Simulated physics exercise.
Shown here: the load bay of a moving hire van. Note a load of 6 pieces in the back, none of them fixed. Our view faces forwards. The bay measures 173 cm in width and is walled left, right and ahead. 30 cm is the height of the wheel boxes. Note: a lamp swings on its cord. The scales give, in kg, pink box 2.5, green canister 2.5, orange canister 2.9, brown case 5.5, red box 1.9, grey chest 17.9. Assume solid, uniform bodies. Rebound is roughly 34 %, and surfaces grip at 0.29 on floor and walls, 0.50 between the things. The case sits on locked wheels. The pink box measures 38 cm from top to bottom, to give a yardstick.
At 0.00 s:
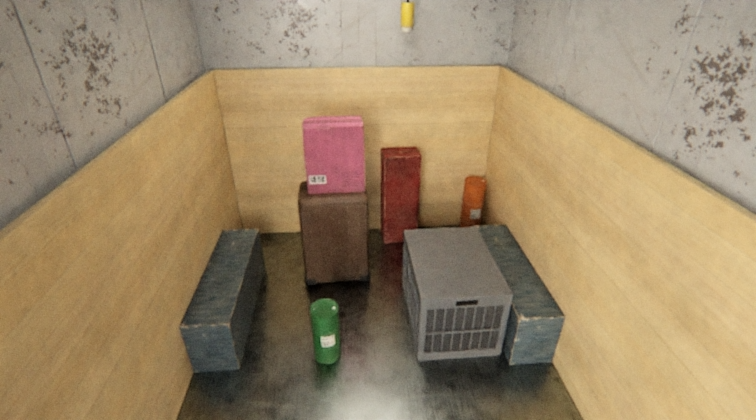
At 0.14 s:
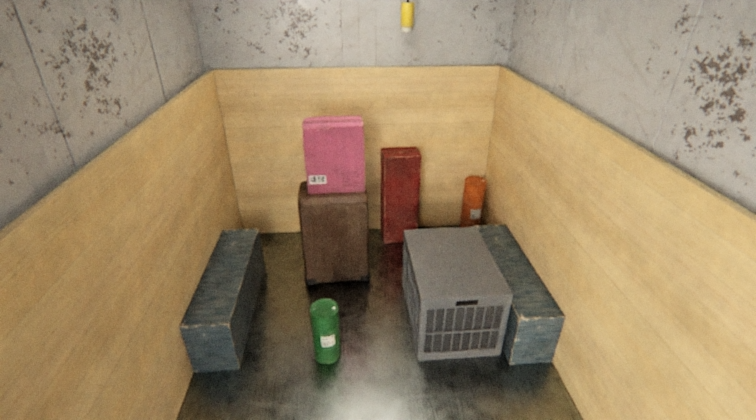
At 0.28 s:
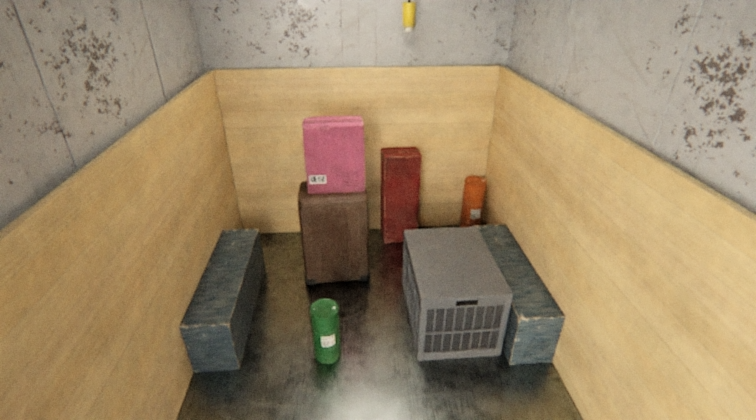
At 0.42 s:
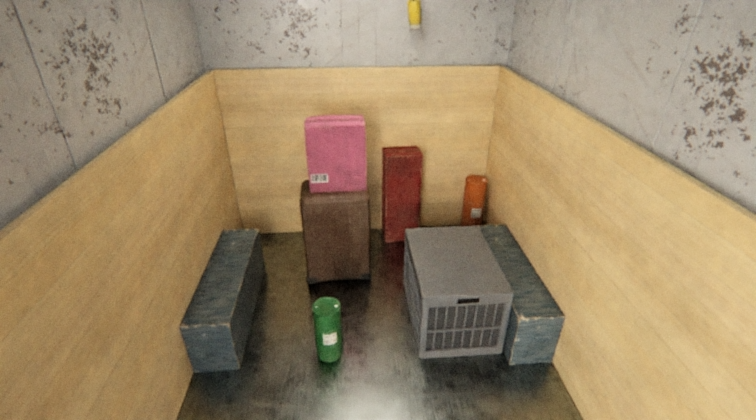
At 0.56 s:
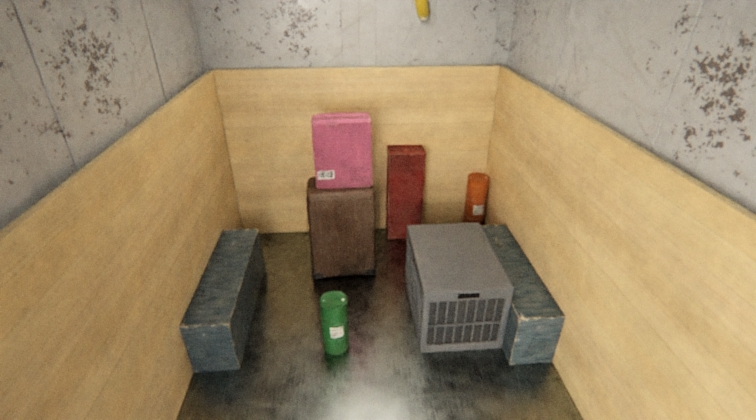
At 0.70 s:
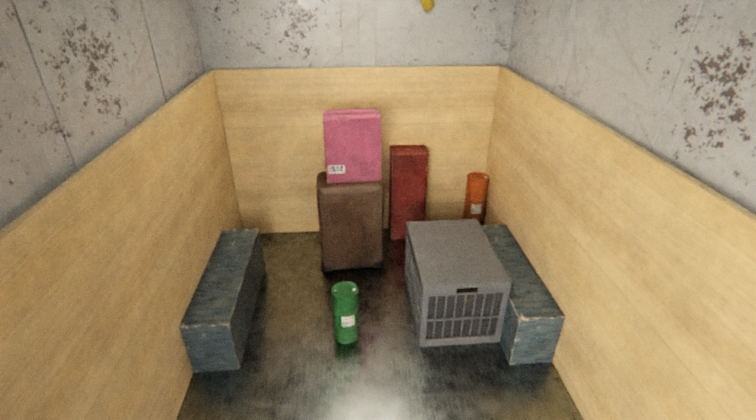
In the video, a yellow lamp above a wood-panelled bay swings right, then the stacked pink box and brown case and the green canister slide forwards and to the right, while the red box, orange canister and grey chest shift slightly.
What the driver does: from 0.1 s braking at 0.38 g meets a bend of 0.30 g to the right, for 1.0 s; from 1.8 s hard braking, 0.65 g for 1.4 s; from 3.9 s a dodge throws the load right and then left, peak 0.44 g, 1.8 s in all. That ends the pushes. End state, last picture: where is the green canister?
Roughly (378, 238).
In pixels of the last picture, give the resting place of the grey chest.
Around (428, 249).
After 0.90 s, force 0.30 g forwards, 0.24 g right; green canister slid 35 cm near (368, 292); pink box slid 36 cm; brown case slid 33 cm.
After 1.30 s, steady run; green canister slid 65 cm near (393, 262); pink box slid 48 cm; brown case slid 42 cm.
After 4.60 s, force 0.20 g right; green canister slid 89 cm near (389, 237); pink box slid 50 cm; brown case slid 43 cm.
At rest (6.2 s), not toppled but over 15 cm from the start, pink box, green canister, brown case, red box and grey chest; orange canister in place, give or take 15 cm. Seen from the same camera at the end, green canister near (378, 238).
